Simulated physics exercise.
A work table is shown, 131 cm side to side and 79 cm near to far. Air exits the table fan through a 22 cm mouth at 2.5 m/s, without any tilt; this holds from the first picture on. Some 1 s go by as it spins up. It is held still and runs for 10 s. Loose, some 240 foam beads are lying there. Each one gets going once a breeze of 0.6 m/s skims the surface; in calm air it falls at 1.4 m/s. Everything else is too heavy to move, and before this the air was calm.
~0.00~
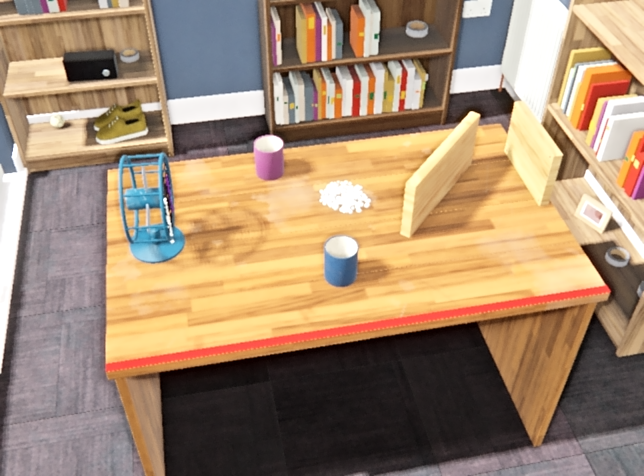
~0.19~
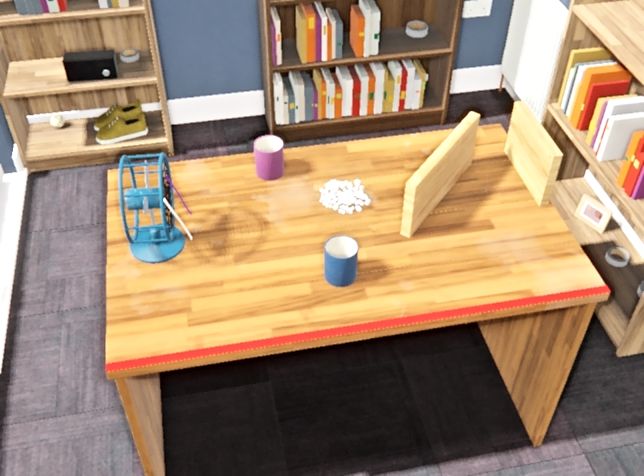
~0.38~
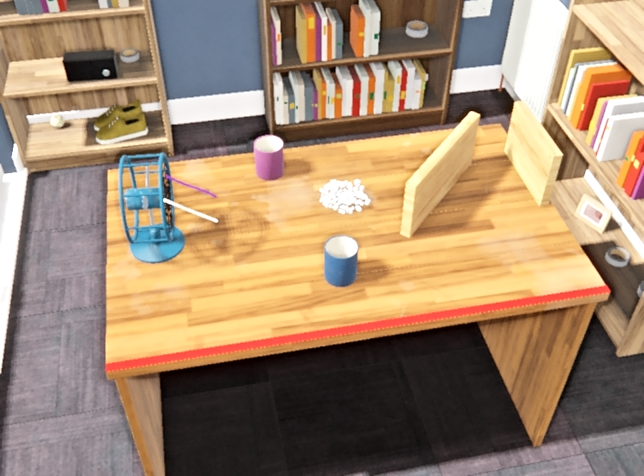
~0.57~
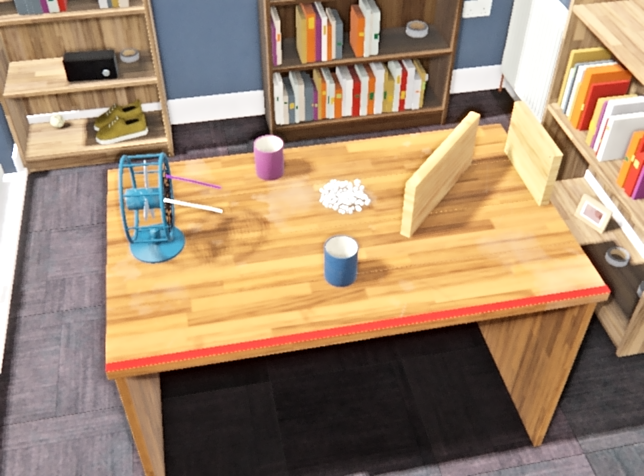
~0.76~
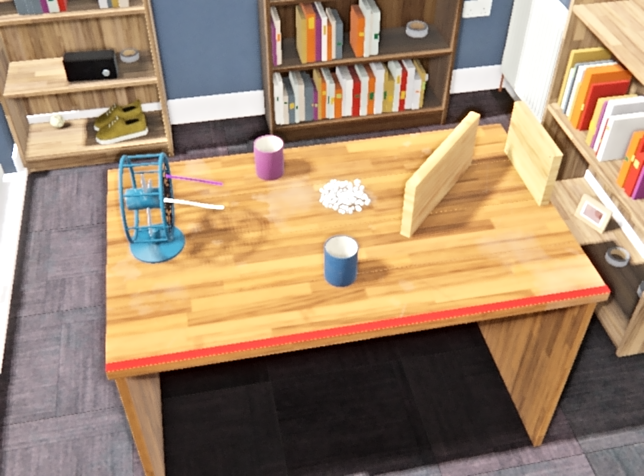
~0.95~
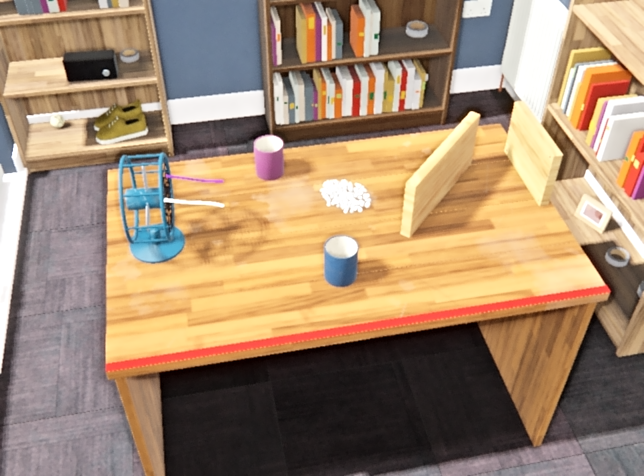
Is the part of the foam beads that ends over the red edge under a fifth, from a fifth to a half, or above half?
Below one fifth finish beyond the red edge.
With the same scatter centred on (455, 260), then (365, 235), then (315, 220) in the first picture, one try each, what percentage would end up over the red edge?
40, 60 and 10 in a hundred, respectively.
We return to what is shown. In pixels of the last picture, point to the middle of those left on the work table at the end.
Roughly at (336, 155).
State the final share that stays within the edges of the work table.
About 40 per cent.
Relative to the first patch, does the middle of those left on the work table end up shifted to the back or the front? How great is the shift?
Backward, about 20 cm.
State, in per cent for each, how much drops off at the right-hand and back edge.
About 0 per cent right-hand, about 60 per cent back.
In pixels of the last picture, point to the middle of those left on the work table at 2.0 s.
Somewhere about (341, 152), I'd say.
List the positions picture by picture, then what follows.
In the first picture, the middle of the foam beads is near (344, 198), none has stirred yet and the mouth of the table fan is at (148, 199).
In the second picture, the middle of the foam beads is near (344, 197), none has stirred yet and the red edge is centred on (371, 330).
In the third picture, the middle of the foam beads is near (344, 197), none has stirred yet, the top of a mug is at (268, 144) and the top of a board is at (445, 147).
In the fourth picture, the middle of the foam beads is near (344, 197) and none has stirred yet.
In the fifth picture, the middle of the foam beads is near (344, 197) and none has stirred yet.
In the sixth picture, the middle of the foam beads is near (345, 194), the farthest in sight from the table fan is at (365, 192) and about 10 % have left their places.
After 2.0 s the count stands so, 0 % are over the red edge; the middle of those still in play is near (341, 152).
After 3.2 s the count stands so, 0 % are over the red edge; the middle of those still in play is near (338, 152).
After 5.5 s the count stands so, 0 % are over the red edge; the middle of those still in play is near (336, 155).
After 10.0 s, at the end, 0 % are over the red edge; the middle of those still in play is near (336, 155).
